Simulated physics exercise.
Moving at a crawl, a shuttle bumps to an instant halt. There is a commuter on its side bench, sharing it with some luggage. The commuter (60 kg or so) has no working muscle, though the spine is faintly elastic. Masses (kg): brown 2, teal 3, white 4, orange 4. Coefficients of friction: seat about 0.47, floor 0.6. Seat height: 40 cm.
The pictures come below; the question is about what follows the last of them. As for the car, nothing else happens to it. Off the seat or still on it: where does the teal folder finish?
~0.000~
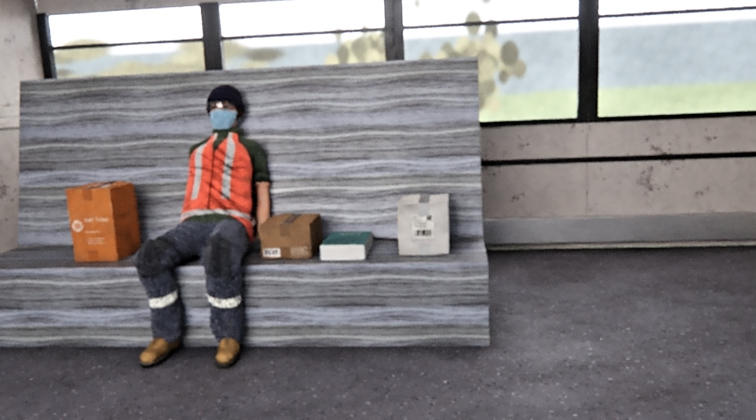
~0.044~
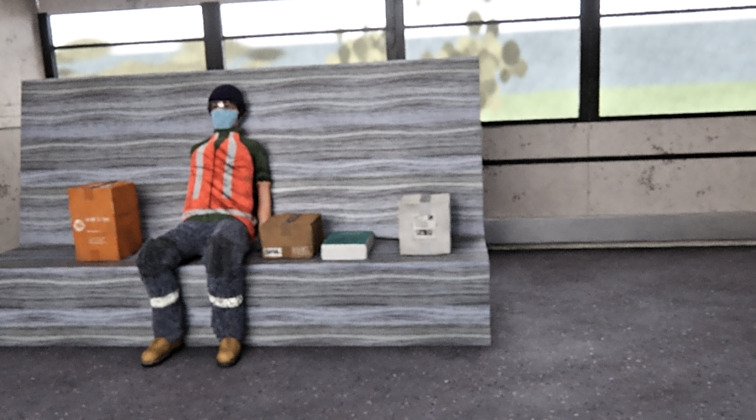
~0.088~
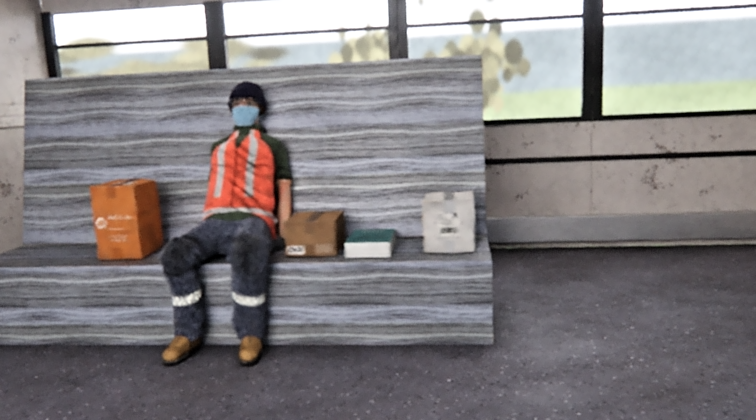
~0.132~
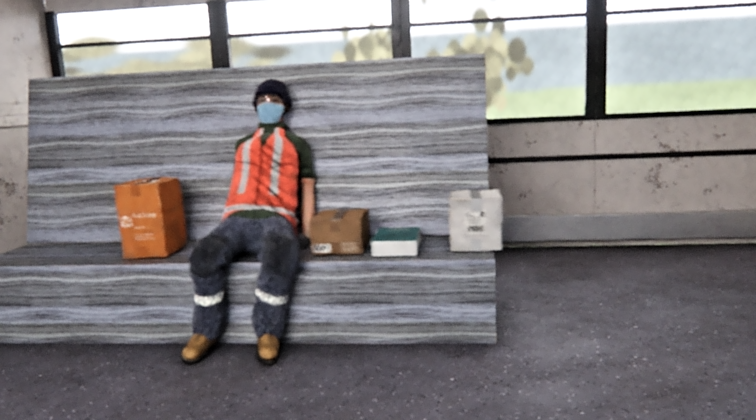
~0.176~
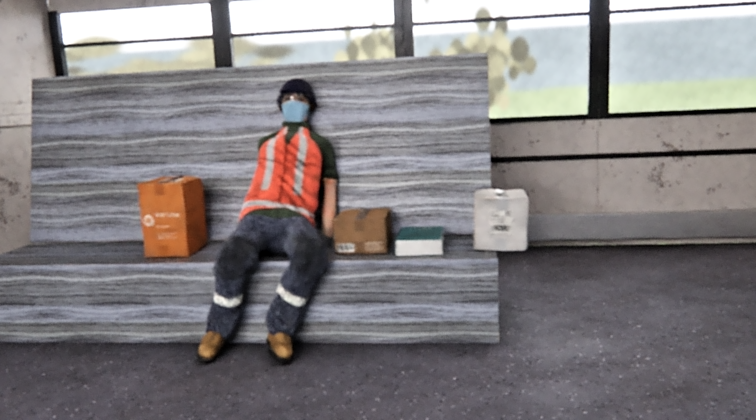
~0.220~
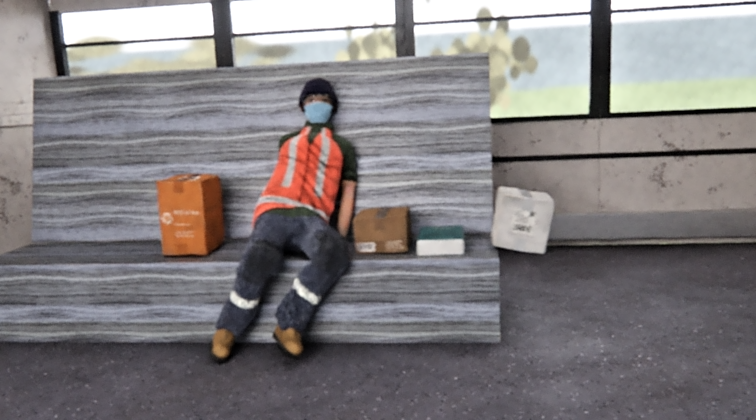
Off it.
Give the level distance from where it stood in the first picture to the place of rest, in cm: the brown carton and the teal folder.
Brown carton moved 80, teal folder moved 120.
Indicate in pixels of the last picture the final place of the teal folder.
I'd put it somewhere close to (612, 318).
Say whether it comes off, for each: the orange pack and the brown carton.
At the end the orange pack has held on and the brown carton has held on.
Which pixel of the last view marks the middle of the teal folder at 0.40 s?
It would be at about (501, 238) then.
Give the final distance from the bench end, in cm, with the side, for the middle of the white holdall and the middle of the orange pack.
White holdall: 100 cm past; orange pack: 100 cm short.
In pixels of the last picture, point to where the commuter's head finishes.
It ends up at about (481, 188).
After 0.40 s the teal folder is 2 cm past the bench end, tilted 5°, near (501, 238) in the last picture's view.
After 0.65 s the teal folder is 32 cm past the bench end, tilted 65°, near (565, 298) in the last picture's view; the white holdall 91 cm past the bench end, tilted 155°.
After 1.05 s the teal folder is 54 cm past the bench end, tilted 180°, near (612, 318) in the last picture's view.
When all is still (2.7 s), brown carton stays on; teal folder drops off; white holdall drops off; orange pack stays on; commuter's hips keep to the seat.
